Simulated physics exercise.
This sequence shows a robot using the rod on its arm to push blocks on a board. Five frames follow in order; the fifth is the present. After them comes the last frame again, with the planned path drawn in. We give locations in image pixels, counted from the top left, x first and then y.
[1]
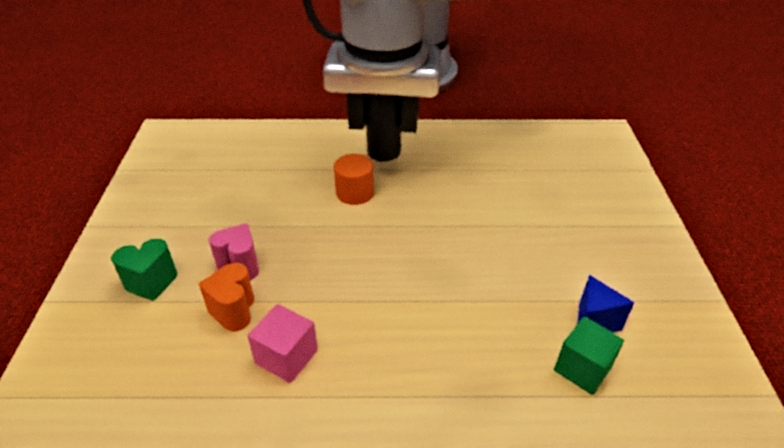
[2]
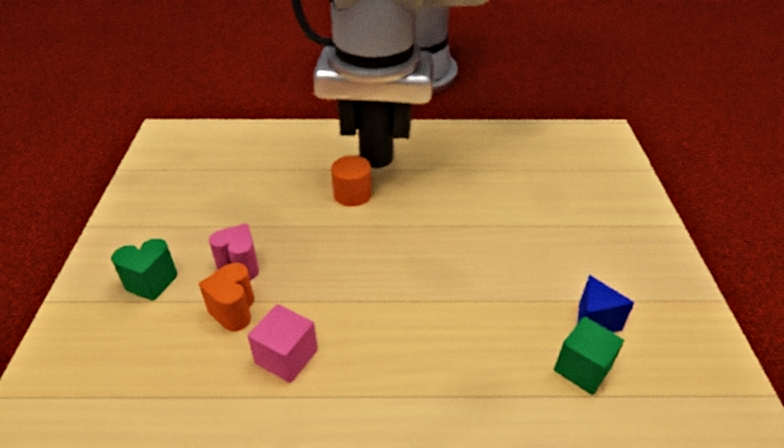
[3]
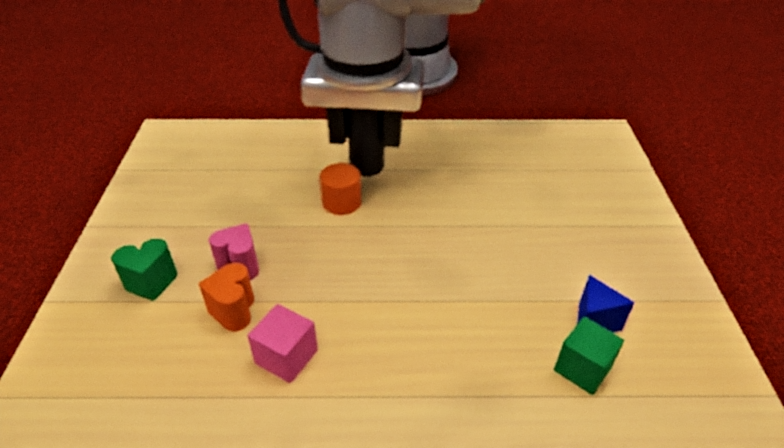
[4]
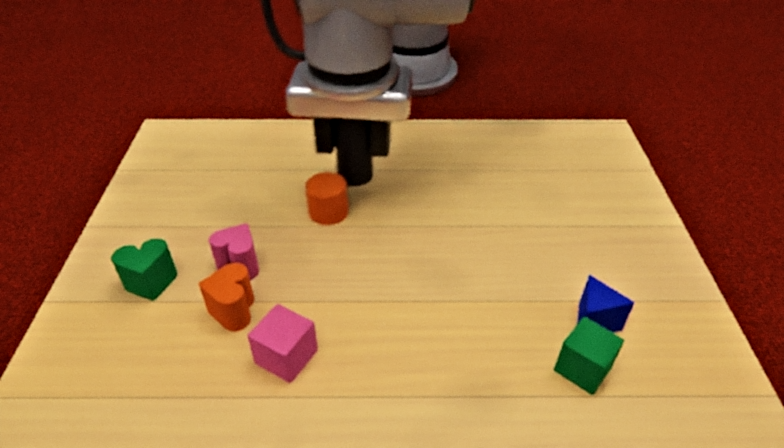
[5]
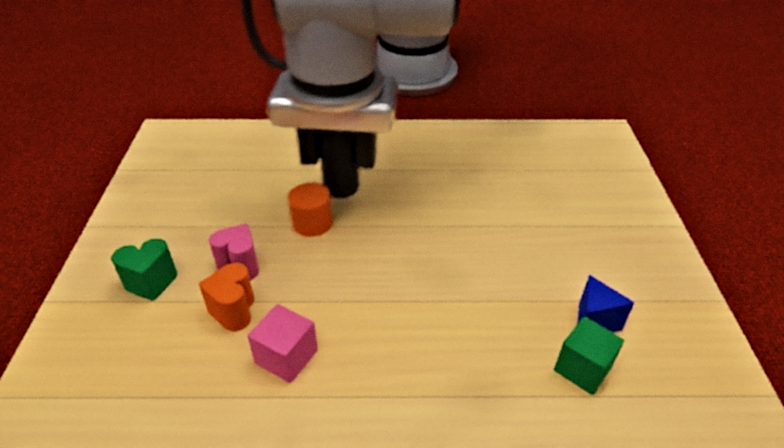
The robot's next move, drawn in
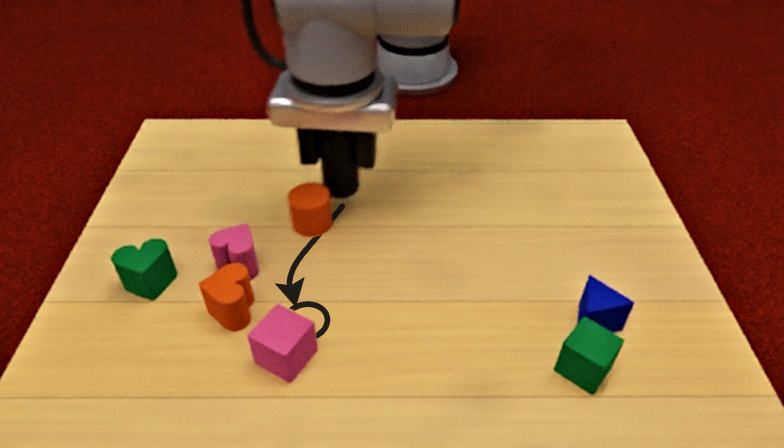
On a light wooden board with colorful blocks scattered across it, a robot arm nudged an orange cylinder a short way toward the lower left with its dark rod, while the other pieces stayed still.
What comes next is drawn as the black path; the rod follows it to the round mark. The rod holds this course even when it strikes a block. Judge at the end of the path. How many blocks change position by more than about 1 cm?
Counting only shifts above 1 cm, I get two blocks.
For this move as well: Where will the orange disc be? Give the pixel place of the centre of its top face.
At pixel (253, 225).
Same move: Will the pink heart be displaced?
In short: Yes.
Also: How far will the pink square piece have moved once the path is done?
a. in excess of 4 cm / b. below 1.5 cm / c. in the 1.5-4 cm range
The answer is b.
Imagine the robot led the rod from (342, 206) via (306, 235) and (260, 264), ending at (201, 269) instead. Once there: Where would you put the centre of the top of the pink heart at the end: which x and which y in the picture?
Just about (168, 267).
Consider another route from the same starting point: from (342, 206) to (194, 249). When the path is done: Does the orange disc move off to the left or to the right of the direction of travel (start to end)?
The shift goes left.
Path on the board, from (342, 206) over (315, 239) and (290, 278) to (306, 321).
What follows on the original path. One third of the way, rod at (312, 220); orange disc at (270, 218).
Two thirds of the way, rod at (287, 259); pink heart at (215, 241), turned 25° anticlockwise; orange disc at (253, 225).
At the end, rod at (303, 302); pink heart at (215, 241), turned 25° anticlockwise; pink square piece in place; orange disc at (253, 225).
